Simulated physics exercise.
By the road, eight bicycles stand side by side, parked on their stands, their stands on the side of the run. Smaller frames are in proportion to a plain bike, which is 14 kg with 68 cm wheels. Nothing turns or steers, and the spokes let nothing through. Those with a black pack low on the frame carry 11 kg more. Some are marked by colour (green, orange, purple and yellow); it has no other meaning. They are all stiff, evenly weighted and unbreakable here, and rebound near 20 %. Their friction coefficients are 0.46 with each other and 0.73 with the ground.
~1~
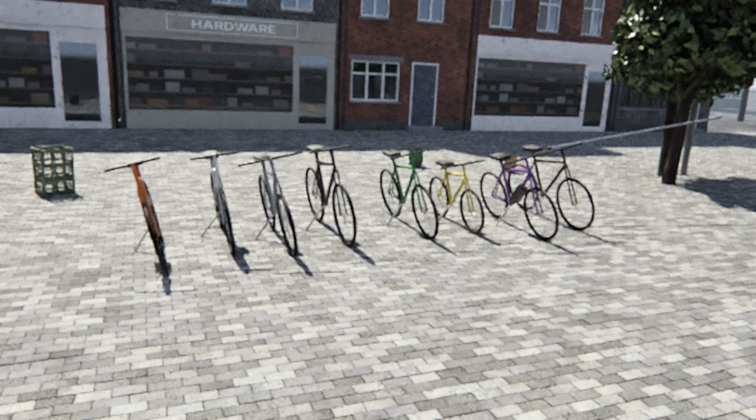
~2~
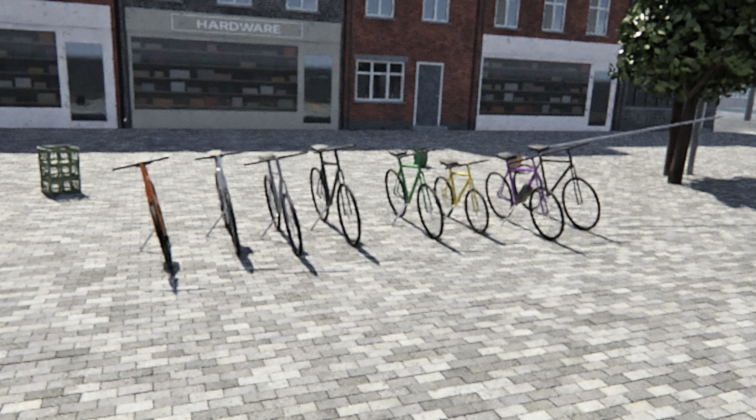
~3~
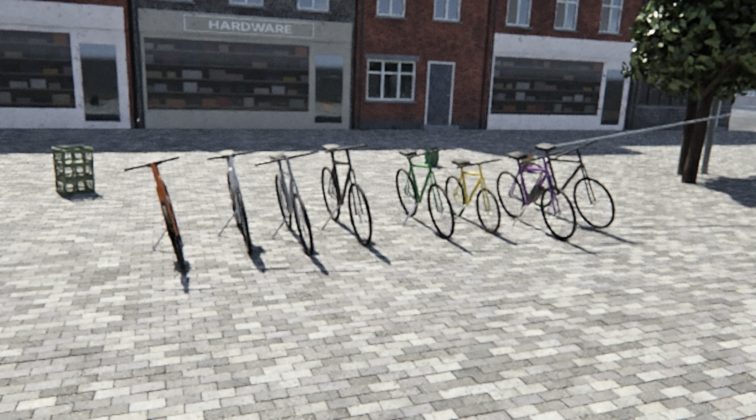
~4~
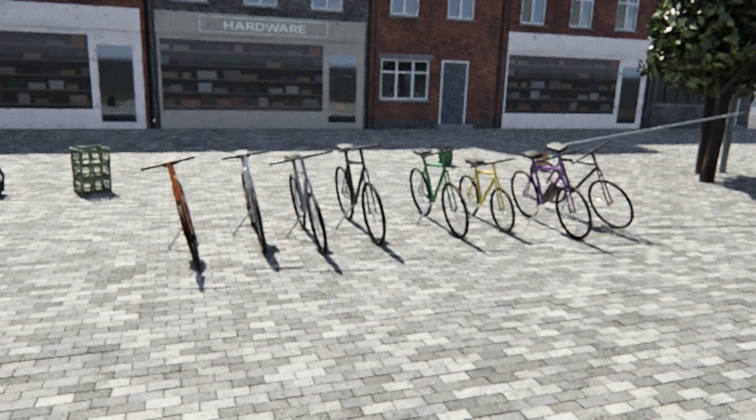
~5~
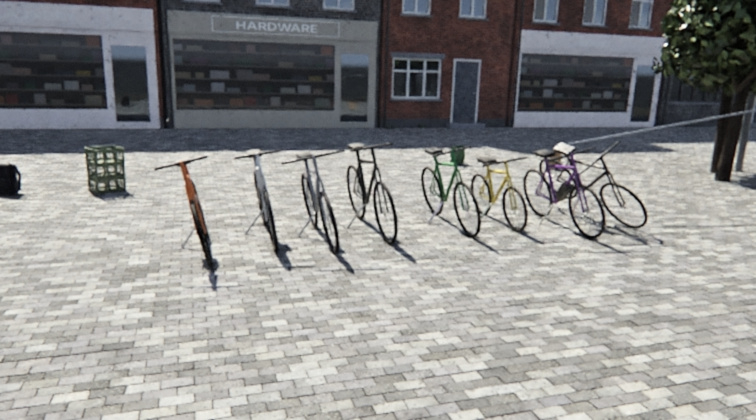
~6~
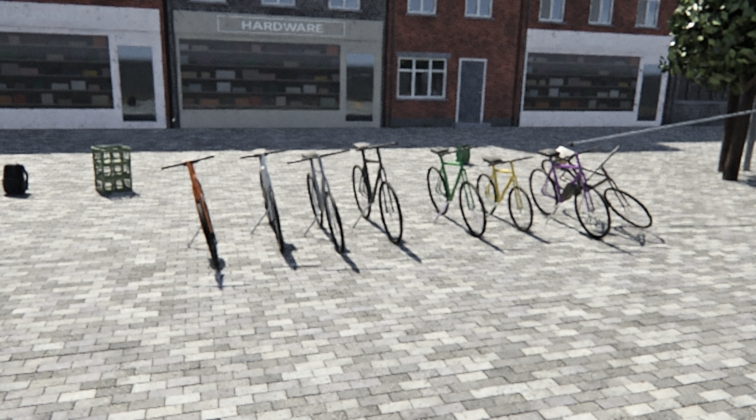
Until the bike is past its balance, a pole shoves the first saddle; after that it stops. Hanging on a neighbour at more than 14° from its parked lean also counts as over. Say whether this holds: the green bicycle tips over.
The bike ends up tilted too far.
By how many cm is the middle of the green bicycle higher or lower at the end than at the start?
Its middle ends around 25 cm lower.
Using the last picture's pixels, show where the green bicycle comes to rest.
It ends up at about (412, 208) in the last picture.
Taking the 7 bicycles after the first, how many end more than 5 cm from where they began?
The number is 4.
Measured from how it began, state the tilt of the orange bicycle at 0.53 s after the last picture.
I'd estimate close to 0°.
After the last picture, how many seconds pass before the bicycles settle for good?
At roughly 2.5 s.
Then, 0.53 s later than the last frame, 1 of the 7 other bicycles over; green bicycle unmoved; purple bicycle tilted 25°.
Then, 0.95 s later than the last frame, 2 of the 7 other bicycles over; green bicycle tilted 7°; purple bicycle tilted 63°.
Then, 1.61 s later than the last frame, 3 of the 7 other bicycles over; green bicycle tilted 71°; purple bicycle tilted 65°.
When it is over, 4 of the 7 other bicycles over; green bicycle tilted 71°; purple bicycle tilted 65°; yellow bicycle tilted 61°. Three left standing. In pixels of the last frame, middles, green bicycle near (412, 208), purple bicycle near (536, 208).
